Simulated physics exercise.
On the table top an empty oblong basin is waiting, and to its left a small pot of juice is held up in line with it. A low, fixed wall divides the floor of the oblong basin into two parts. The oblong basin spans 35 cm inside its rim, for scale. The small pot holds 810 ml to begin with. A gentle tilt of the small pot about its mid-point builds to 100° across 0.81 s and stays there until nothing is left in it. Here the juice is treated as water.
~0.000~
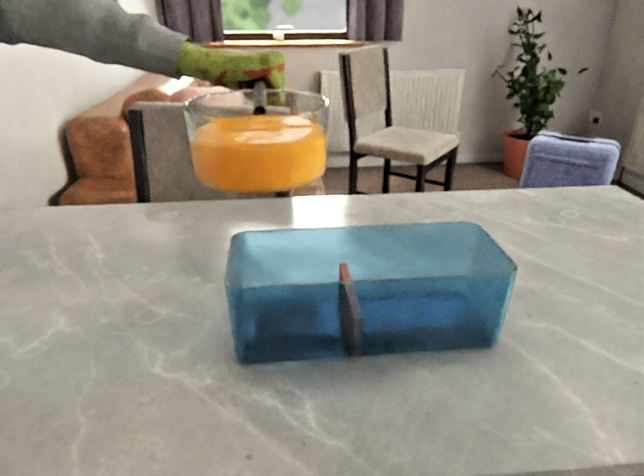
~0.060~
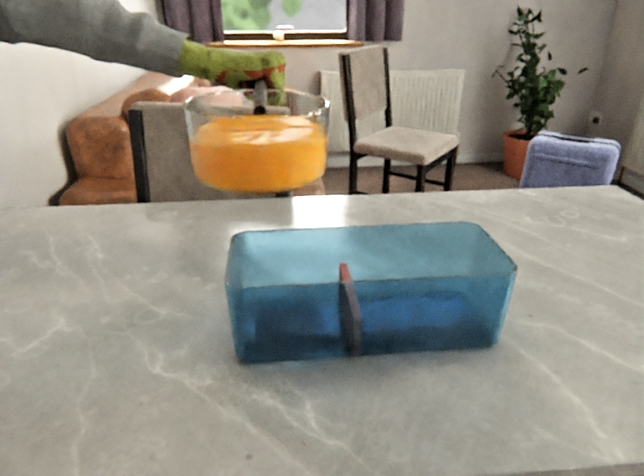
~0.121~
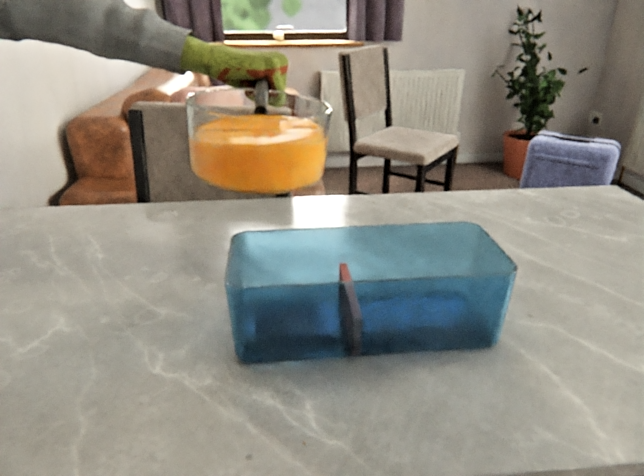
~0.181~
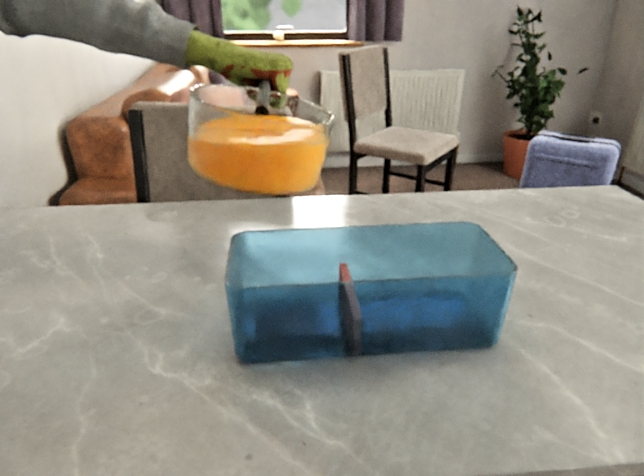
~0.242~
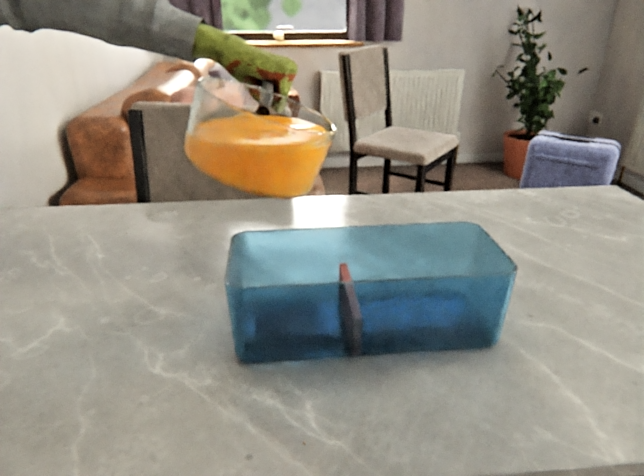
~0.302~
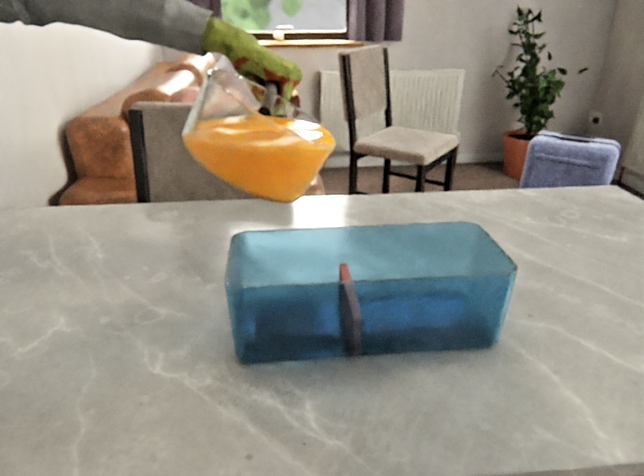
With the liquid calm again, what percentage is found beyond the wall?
Beyond the wall there is roughly 69 percent.
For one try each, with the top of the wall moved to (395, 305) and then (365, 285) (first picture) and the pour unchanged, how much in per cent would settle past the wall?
In order, 15 and 45 per cent.
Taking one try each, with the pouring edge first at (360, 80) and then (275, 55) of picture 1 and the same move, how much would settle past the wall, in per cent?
Some 95 and 20 per cent, in that order.
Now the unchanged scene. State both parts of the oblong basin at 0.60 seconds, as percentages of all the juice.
About 0 % left, 20 % right.
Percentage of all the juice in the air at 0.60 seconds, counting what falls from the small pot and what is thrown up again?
40 per cent.
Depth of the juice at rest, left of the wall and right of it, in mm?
About 12 mm left, about 22 mm right.
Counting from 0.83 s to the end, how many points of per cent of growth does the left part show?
Some 18 per cent.
By 0.60 s the tilt is 85° and 39 per cent is still to pour, 0 is left of the wall and 20 right of it.
By 0.83 s the tilt is 100° and 11 per cent is still to pour, 13 is left of the wall and 66 right of it.
By 1.06 s the tilt is 100° and 2 per cent is still to pour, 27 is left of the wall and 69 right of it.
By 1.31 s the tilt is 100° and 0 per cent is still to pour, 30 is left of the wall and 69 right of it.
At rest 30 per cent lies left of the wall, 69 right of it and 1 outside.
